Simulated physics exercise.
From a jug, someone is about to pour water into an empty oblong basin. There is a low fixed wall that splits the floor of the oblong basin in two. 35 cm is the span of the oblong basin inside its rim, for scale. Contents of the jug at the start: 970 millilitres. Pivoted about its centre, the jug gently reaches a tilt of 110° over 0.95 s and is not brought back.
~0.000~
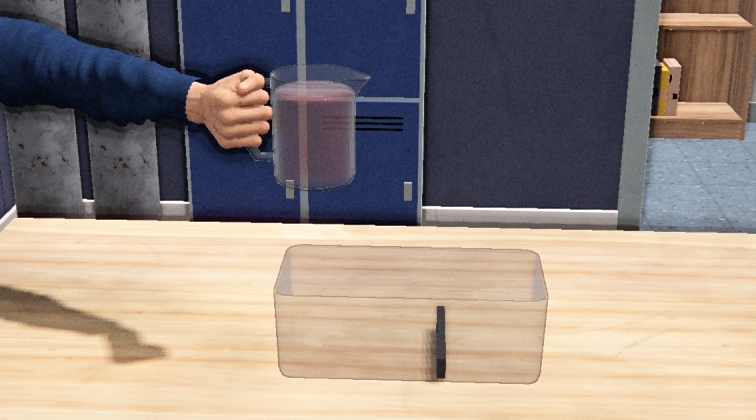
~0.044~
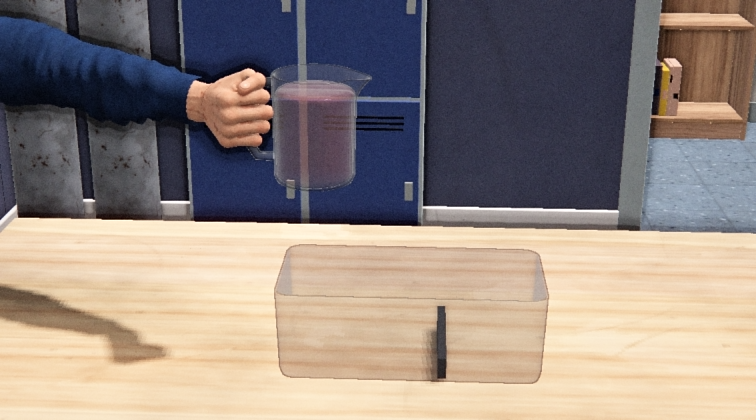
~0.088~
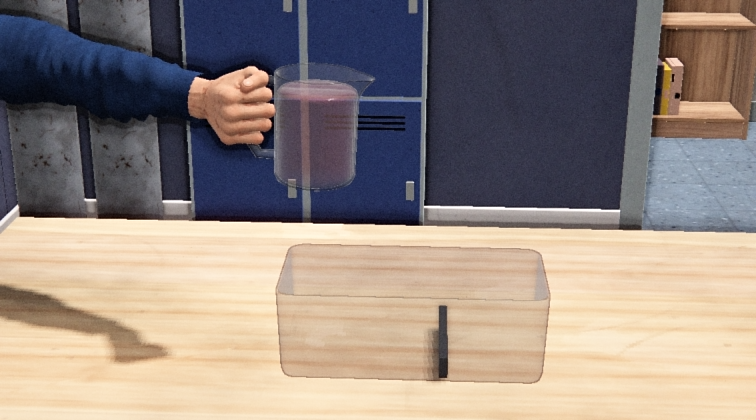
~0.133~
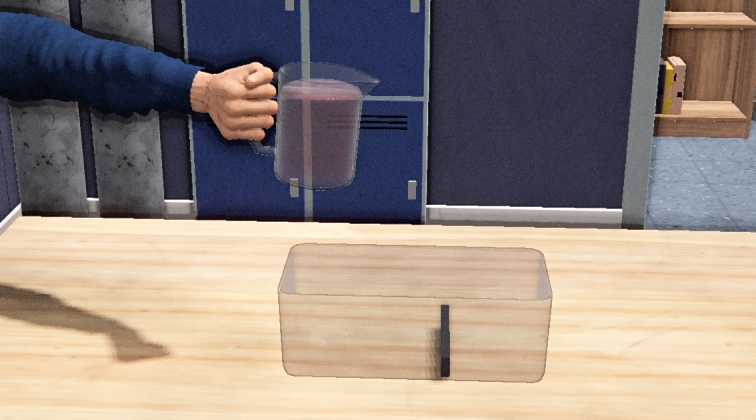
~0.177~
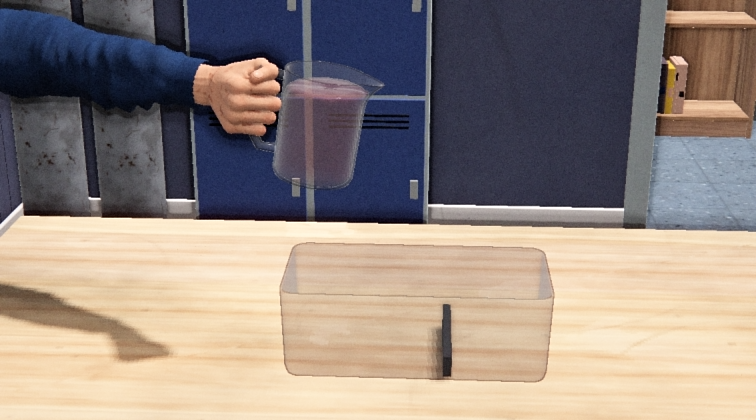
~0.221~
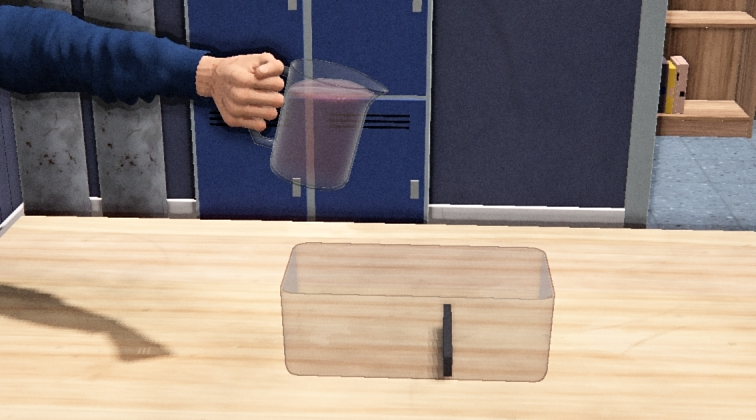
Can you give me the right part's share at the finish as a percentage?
Sure, about 44 percent.
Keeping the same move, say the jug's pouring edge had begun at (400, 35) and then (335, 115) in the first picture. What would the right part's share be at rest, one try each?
Roughly 70 per cent the first time and 10 per cent the second.
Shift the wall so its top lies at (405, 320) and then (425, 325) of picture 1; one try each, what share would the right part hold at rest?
Try 1: 90 %; try 2: 70 %.
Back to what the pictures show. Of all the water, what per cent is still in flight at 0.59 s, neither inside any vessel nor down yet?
Near 18 in a hundred.
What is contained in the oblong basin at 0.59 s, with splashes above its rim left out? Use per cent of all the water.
Fraction in basin: Approx. 3%.
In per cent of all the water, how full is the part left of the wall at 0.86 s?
Some 16 per cent.
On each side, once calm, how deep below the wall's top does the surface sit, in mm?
I'd say some 16 mm on the left and some 10 mm on the right.
By 0.59 s the tilt is 75° and 80 per cent is still to pour, 0 is left of the wall and 2 right of it.
By 0.86 s the tilt is 108° and 27 per cent is still to pour, 16 is left of the wall and 30 right of it.
By 1.14 s the tilt is 110° and 2 per cent is still to pour, 48 is left of the wall and 43 right of it.
By 1.45 s the tilt is 110° and 0 per cent is still to pour, 54 is left of the wall and 44 right of it.
At rest 54 per cent lies left of the wall, 44 right of it and 2 outside.
